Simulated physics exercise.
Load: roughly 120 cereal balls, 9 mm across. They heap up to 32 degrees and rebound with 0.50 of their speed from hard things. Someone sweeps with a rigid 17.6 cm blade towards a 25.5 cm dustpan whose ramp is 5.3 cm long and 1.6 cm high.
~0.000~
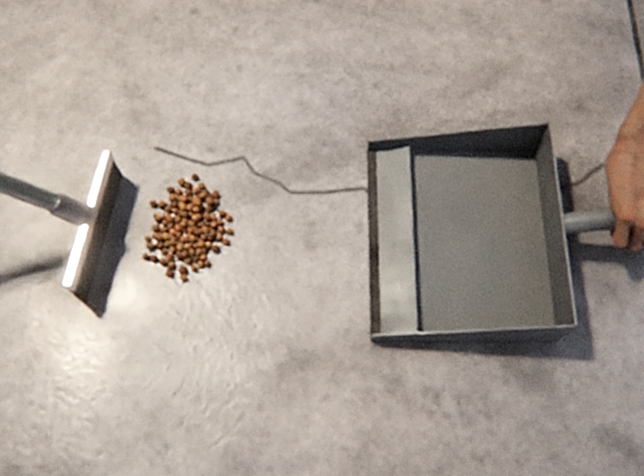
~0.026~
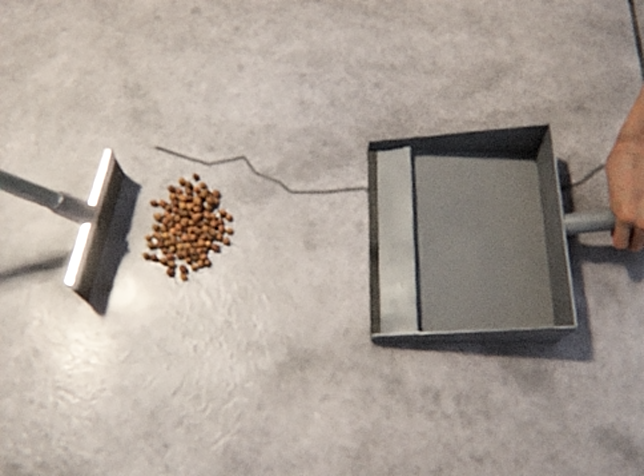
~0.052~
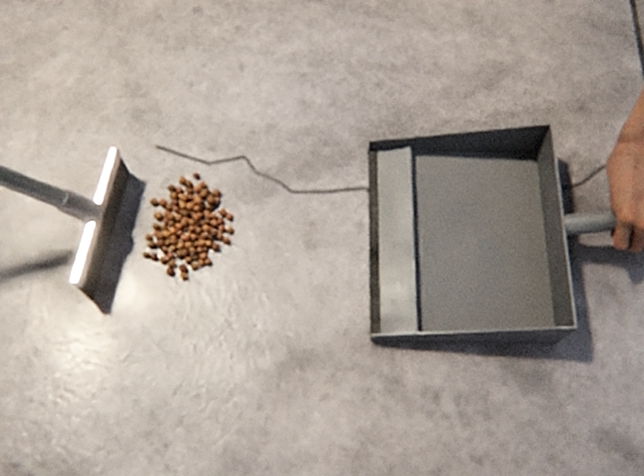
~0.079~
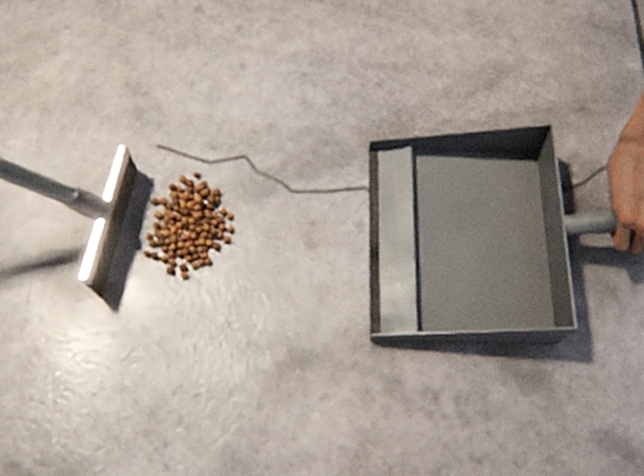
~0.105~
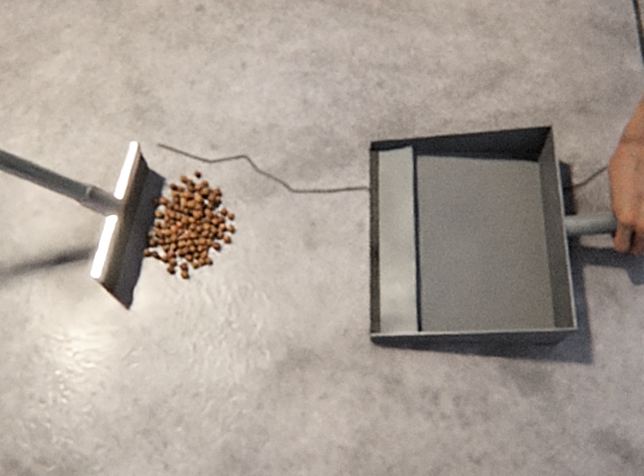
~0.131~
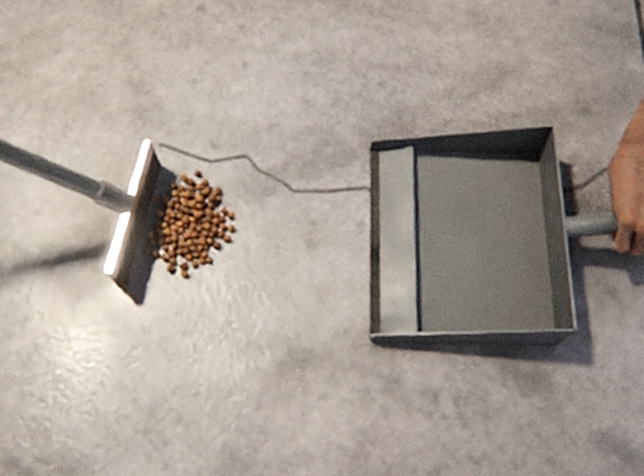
A flat blade on a long handle slid slowly right across a gray floor, up against a small pile of brown cereal balls, while a hand held a gray dustpan still on the right.
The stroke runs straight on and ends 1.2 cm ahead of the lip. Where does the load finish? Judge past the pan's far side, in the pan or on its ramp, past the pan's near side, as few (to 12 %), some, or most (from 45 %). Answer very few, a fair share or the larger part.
Far side: Very few, pan: A fair share, near side: Very few.
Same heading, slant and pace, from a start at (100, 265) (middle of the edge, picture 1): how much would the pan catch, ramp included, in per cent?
About 30 per cent.
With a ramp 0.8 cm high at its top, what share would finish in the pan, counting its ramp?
Then about 25 per cent.
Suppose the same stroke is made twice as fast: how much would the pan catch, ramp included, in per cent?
In that case some 40 per cent.
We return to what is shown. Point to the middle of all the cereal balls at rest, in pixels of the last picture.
Near (365, 218).
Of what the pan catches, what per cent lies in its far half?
Some 100 per cent.
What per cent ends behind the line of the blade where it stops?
Roughly 20 per cent.
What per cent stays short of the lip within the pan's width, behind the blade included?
Some 75 per cent.
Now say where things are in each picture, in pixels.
The first picture shows blade from (71, 286) to (108, 158), moved 0.0 cm, 0 of the pieces shifted so far; middle of the pieces at (186, 230); pan at (473, 241).
The second picture shows blade from (73, 285) to (111, 156), moved 0.2 cm, 0 of the pieces shifted so far; middle of the pieces at (186, 229).
The third picture shows blade from (78, 282) to (116, 155), moved 0.8 cm, 0 of the pieces shifted so far; middle of the pieces at (187, 228).
The fourth picture shows blade from (87, 280) to (125, 152), moved 1.8 cm, 0 of the pieces shifted so far; middle of the pieces at (187, 227).
The fifth picture shows blade from (99, 277) to (136, 150), moved 3.1 cm, 0 of the pieces shifted so far; middle of the pieces at (188, 226).
The sixth picture shows blade from (112, 273) to (149, 147), moved 4.6 cm, 0 of the pieces shifted so far; middle of the pieces at (188, 226); pan at (475, 242). The blade's pace is about 0.56 m/s, heading 12 degrees away from the viewer's side.
After 0.37 s, middle of the blade 16 cm from the lip; 0 % over the lip, far side 0 %, near side 0 %.
After 0.53 s, middle of the blade 7 cm from the lip; 0 % over the lip, far side 0 %, near side 0 %.
After 0.81 s, middle of the blade 2 cm from the lip; 20 % over the lip, far side 5 %, near side 0 %.
At rest (1.2 s), far side 5 %, pan 20 %, near side 0 %, in front of the lip or behind the blade 75 %.
